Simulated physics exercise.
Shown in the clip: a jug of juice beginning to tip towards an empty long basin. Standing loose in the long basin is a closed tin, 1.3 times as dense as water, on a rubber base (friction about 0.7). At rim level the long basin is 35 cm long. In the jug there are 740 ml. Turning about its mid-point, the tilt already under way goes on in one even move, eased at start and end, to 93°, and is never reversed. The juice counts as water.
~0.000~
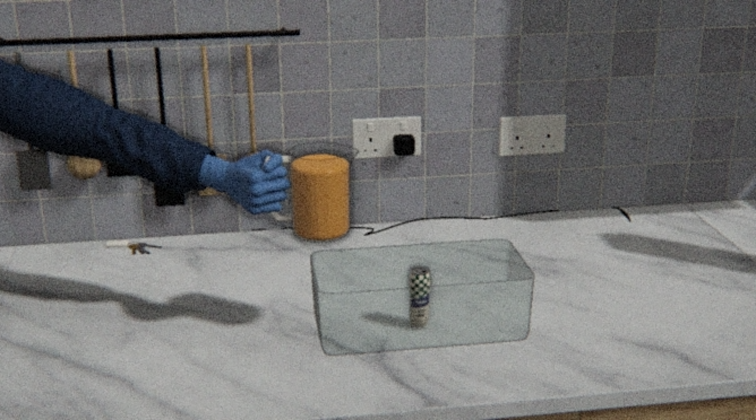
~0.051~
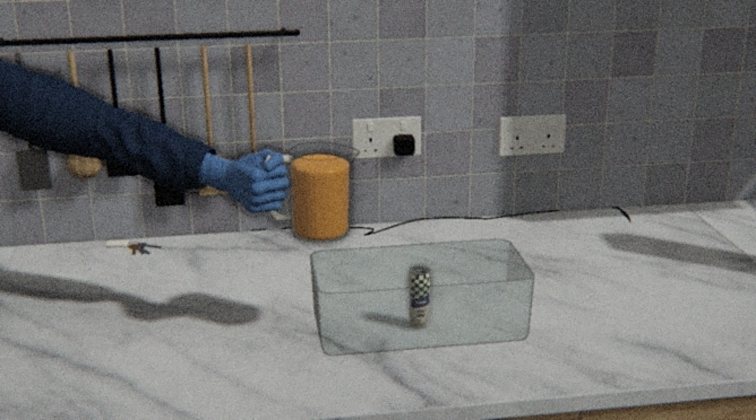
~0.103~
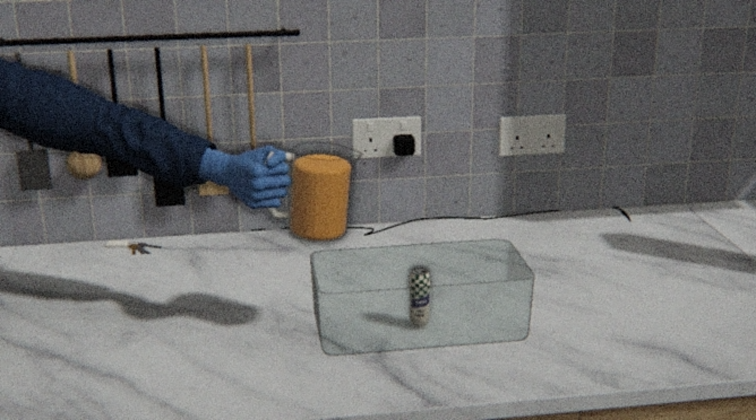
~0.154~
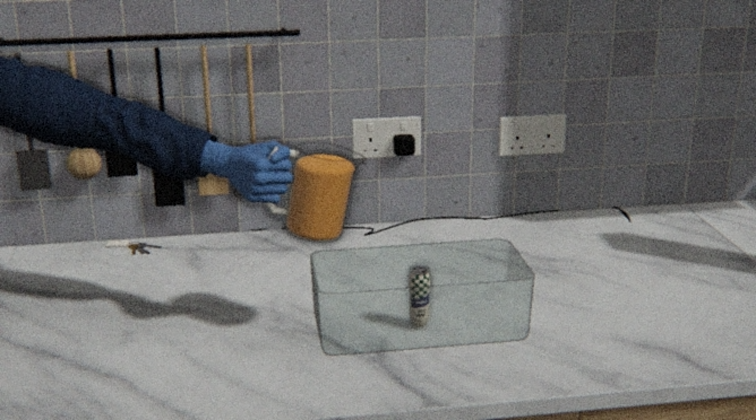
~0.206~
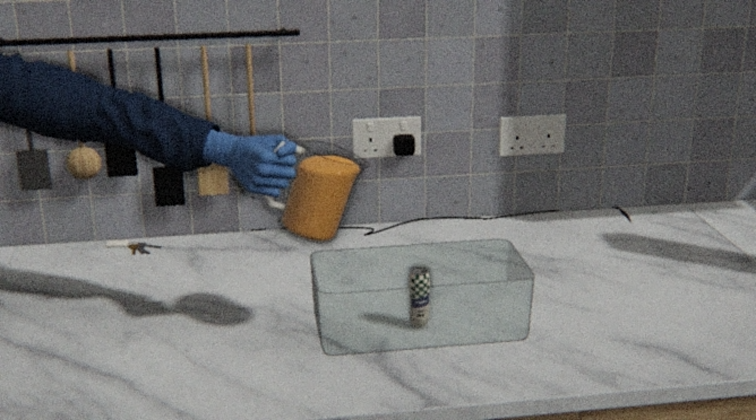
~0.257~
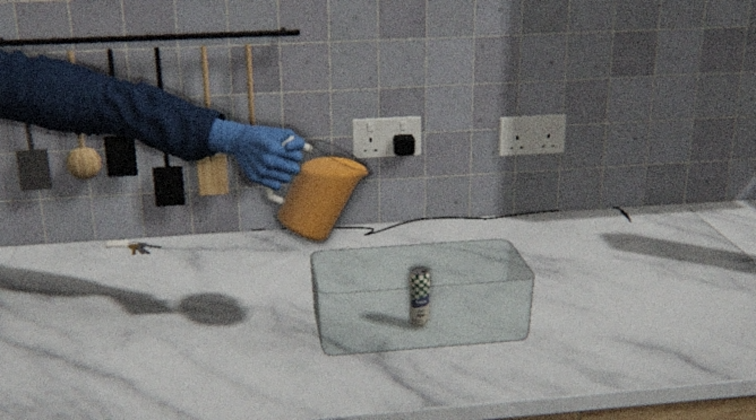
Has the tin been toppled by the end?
Yes, it has gone over.
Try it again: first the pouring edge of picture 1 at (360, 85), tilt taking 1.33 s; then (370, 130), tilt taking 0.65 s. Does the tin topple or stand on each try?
Try 1: Still standing; try 2: Still standing.
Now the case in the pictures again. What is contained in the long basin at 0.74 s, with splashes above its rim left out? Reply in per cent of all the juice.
I'd say roughly 42 in a hundred of it.
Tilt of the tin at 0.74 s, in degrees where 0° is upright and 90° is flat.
It leans about 5° from upright.
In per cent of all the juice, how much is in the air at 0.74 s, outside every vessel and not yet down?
In-air share: About 20 %.
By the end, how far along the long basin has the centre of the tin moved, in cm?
In the end the tin's centre has shifted about 7.0 centimetres.
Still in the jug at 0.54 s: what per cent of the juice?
Close to 76 percent of the liquid remains at that time.
Then, 0.54 s in, the tilt is 82° and 75 per cent is still to pour; the tin stands where it began.
Then, 0.74 s in, the tilt is 93° and 39 per cent is still to pour; the tin stands where it began.
Then, 0.96 s in, the tilt is 93° and 17 per cent is still to pour; the tin lies on its side.
Then, 1.19 s in, the tilt is 93° and 8 per cent is still to pour; the tin lies on its side.
Finally, the tin lies on its side.
